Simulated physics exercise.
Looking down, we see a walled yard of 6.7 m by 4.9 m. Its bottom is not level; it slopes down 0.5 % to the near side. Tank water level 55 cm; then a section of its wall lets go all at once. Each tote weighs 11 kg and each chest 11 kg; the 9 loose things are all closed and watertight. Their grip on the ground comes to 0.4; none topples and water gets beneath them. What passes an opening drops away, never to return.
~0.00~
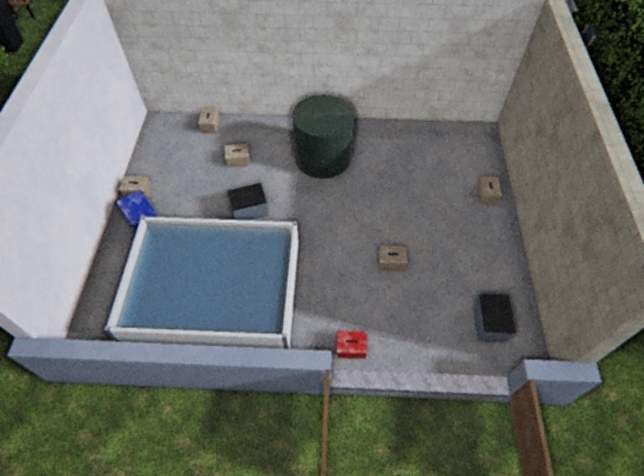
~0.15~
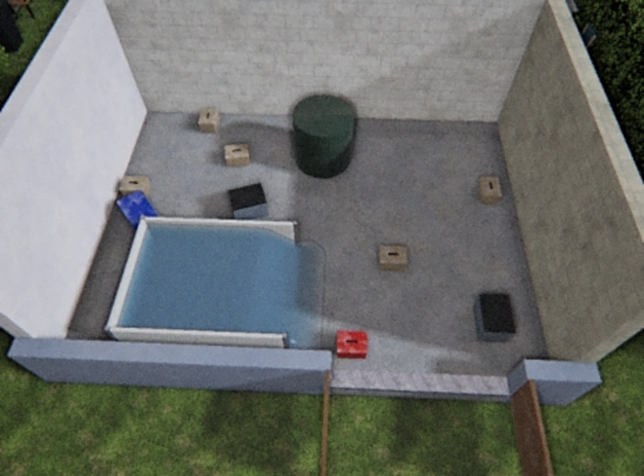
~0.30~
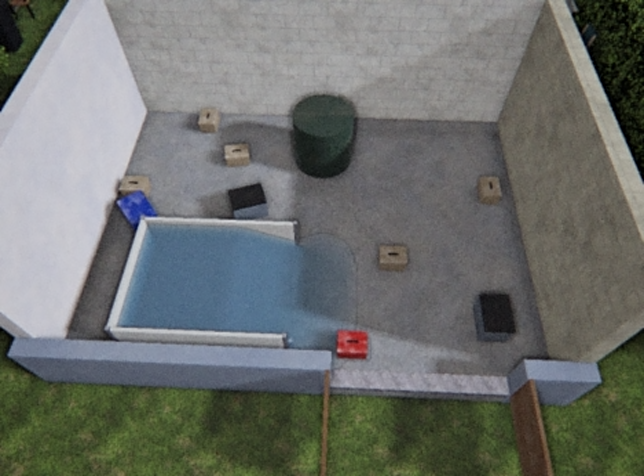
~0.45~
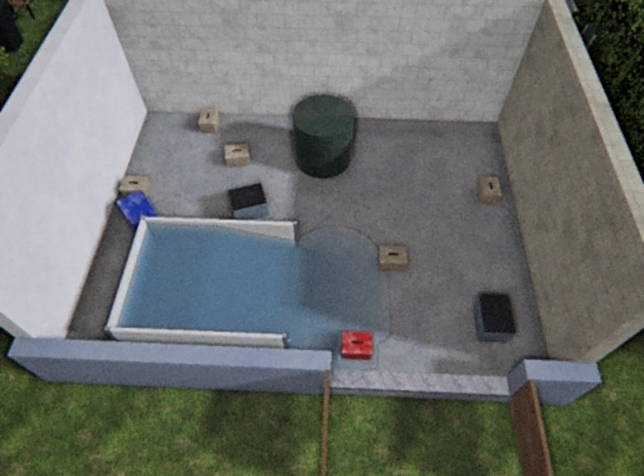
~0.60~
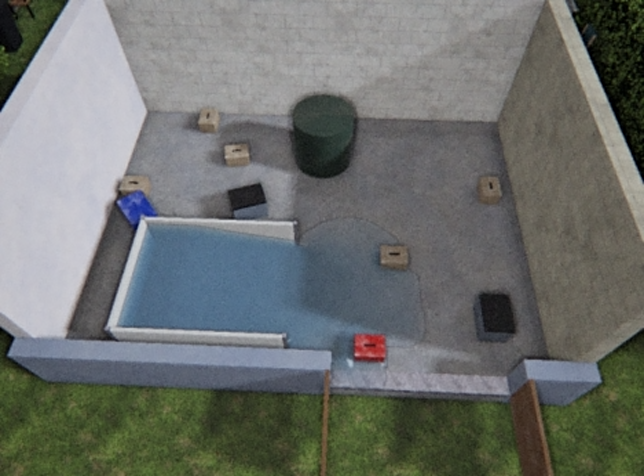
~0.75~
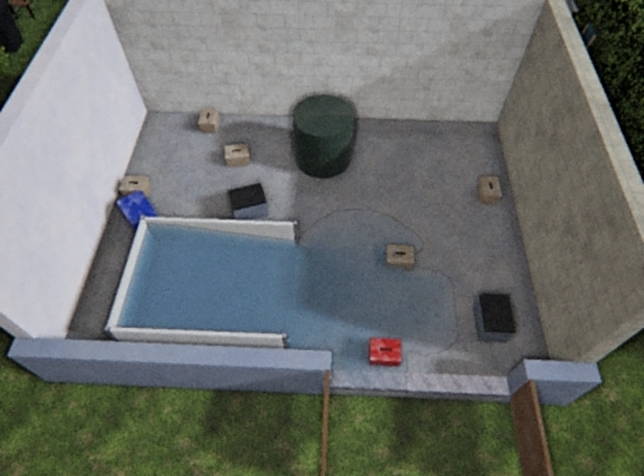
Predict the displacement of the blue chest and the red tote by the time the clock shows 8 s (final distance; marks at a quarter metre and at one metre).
Blue chest - next to no motion; red tote - a long trip.
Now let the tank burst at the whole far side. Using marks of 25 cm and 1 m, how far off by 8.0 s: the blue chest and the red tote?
With that failure, the blue chest covers a big distance, and the red tote keeps its spot.
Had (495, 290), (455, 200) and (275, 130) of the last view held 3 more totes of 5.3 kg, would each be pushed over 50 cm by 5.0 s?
Going one by one: Too far, too far, not far enough.
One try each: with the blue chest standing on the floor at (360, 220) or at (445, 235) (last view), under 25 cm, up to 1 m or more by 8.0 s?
From the first place it goes well off; from the second it goes well off.
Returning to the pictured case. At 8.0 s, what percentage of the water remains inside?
Some 68 per cent remains.
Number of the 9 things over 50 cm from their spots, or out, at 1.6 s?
By that time the total stands at 3.
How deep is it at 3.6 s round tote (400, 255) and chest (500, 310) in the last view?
Close to 11 and 19 centimetres.
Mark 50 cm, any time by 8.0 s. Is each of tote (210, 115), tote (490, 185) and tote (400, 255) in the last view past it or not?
Beyond, beyond, beyond.
After 1.6 s the blue chest is near (136, 207), 0.0 m from its start, aground; the red tote is near (479, 384), 1.7 m from its start, aground; 0 of 9 are out; 1 afloat.
After 3.6 s the blue chest is near (136, 207), 0.0 m from its start, aground; the red tote has gone out; 1 of 9 are out; 3 afloat.
After 5.6 s the blue chest is near (136, 207), 0.0 m from its start, aground; the red tote has gone out; 1 of 9 are out; 3 afloat.
After 8.0 s the blue chest is near (136, 207), 0.0 m from its start, aground; the red tote has gone out; 1 of 9 are out; 1 afloat.
